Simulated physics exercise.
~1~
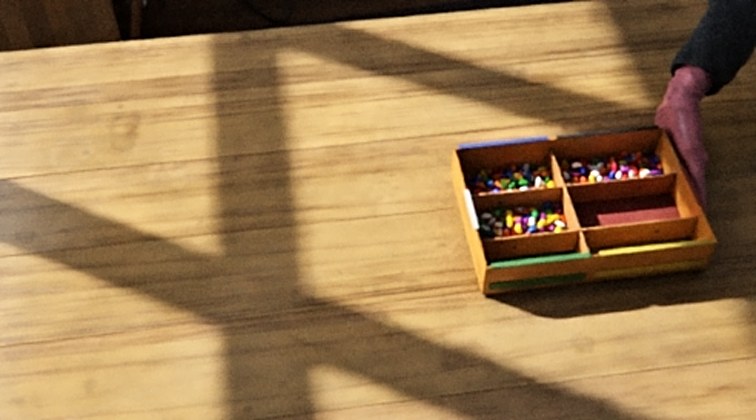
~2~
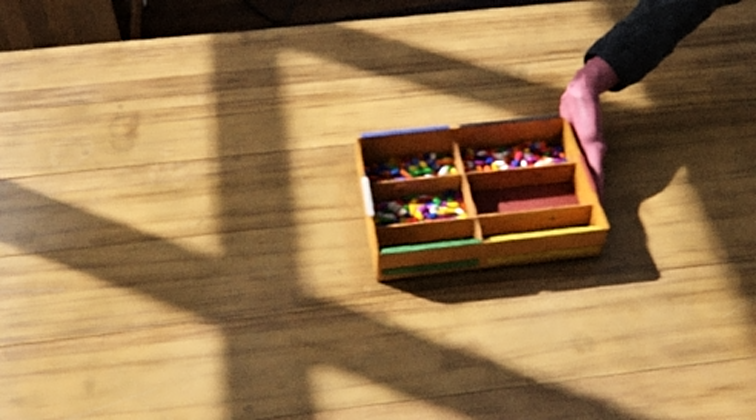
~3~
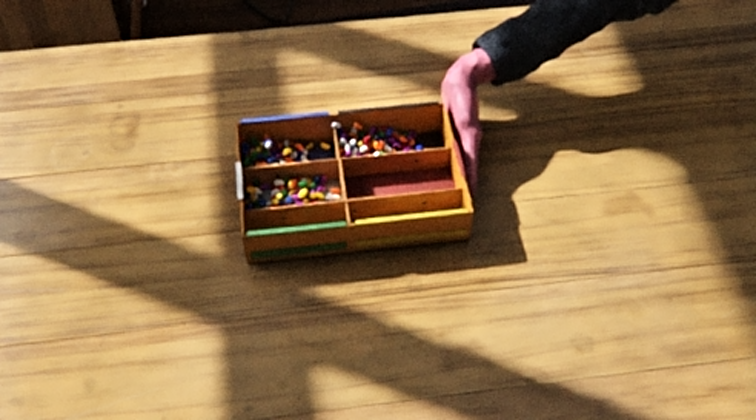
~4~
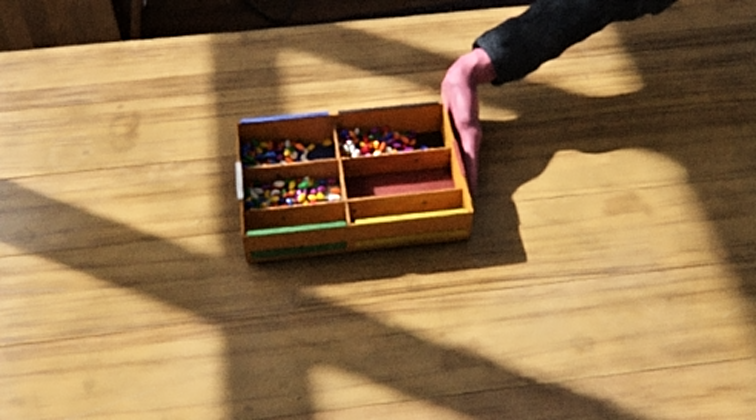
On a sunlit wooden table, a hand slides a tray of colorful jelly beans left and stops.
